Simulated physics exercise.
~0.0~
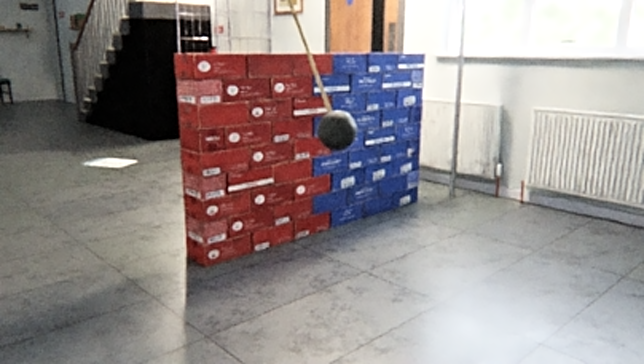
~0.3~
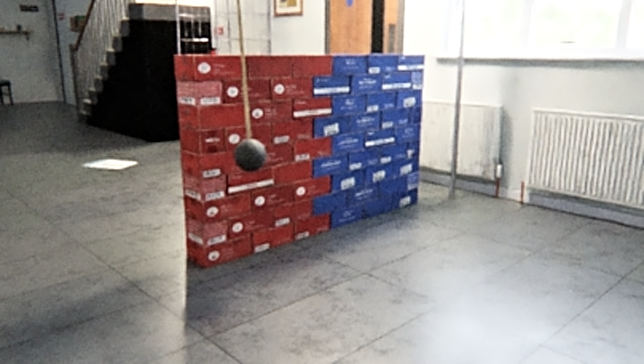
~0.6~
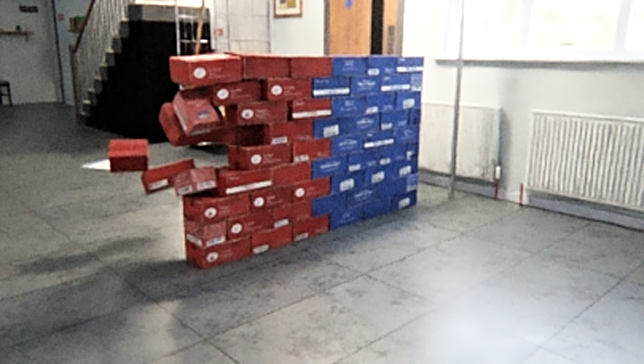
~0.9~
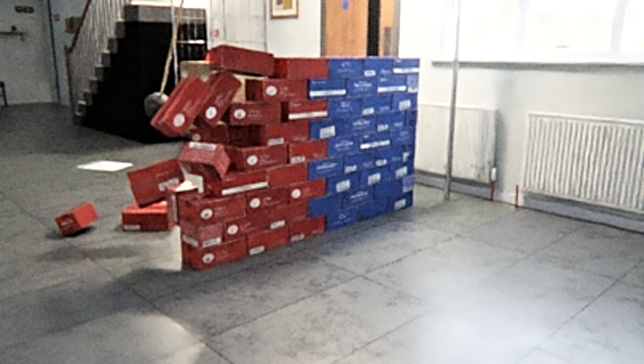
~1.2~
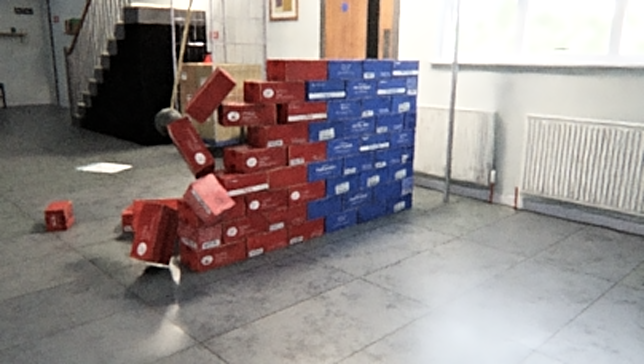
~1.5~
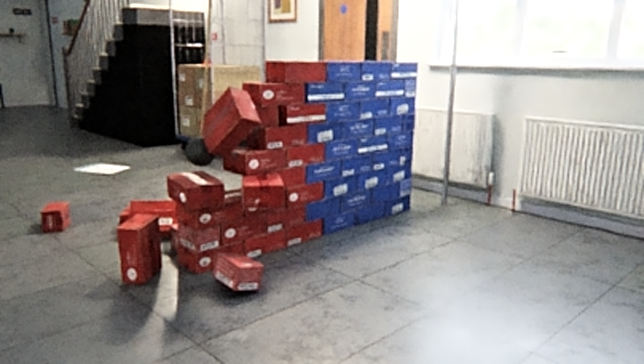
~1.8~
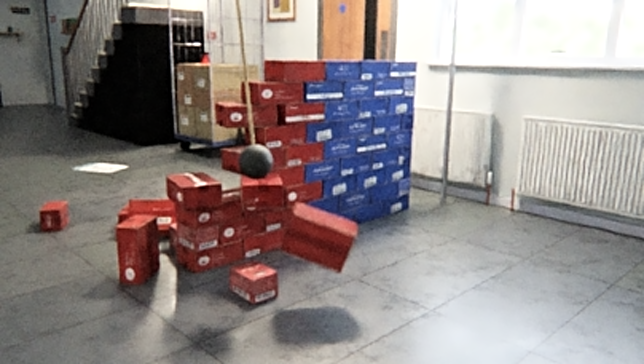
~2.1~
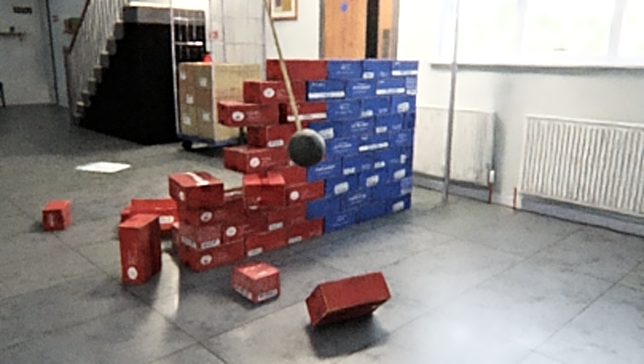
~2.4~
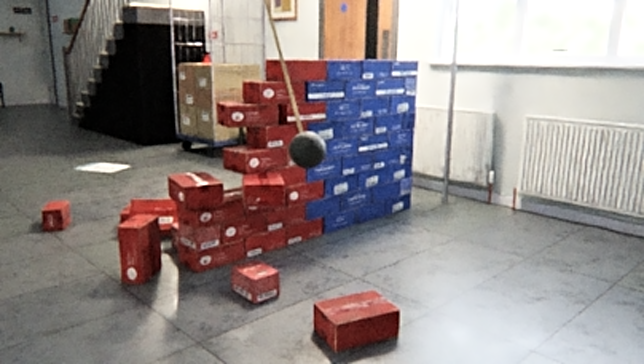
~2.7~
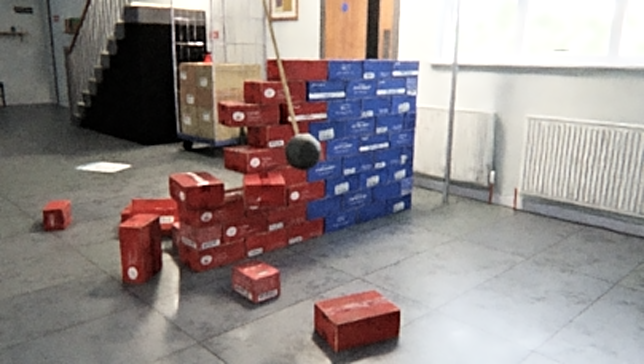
To begin with, a dark ball hanging on a line swings leftward in front of a brick-like wall of boxes, red on the left and blue on the right. Red boxes at the left end are then knocked outward and begin tumbling to the floor. The ball appears beyond the broken end and swings back to the right as more red boxes topple. One falls in front of the wall, rolls over and settles on the floor. Finally, the ball hangs before the wall, with the blue part still standing and the red end left ragged.
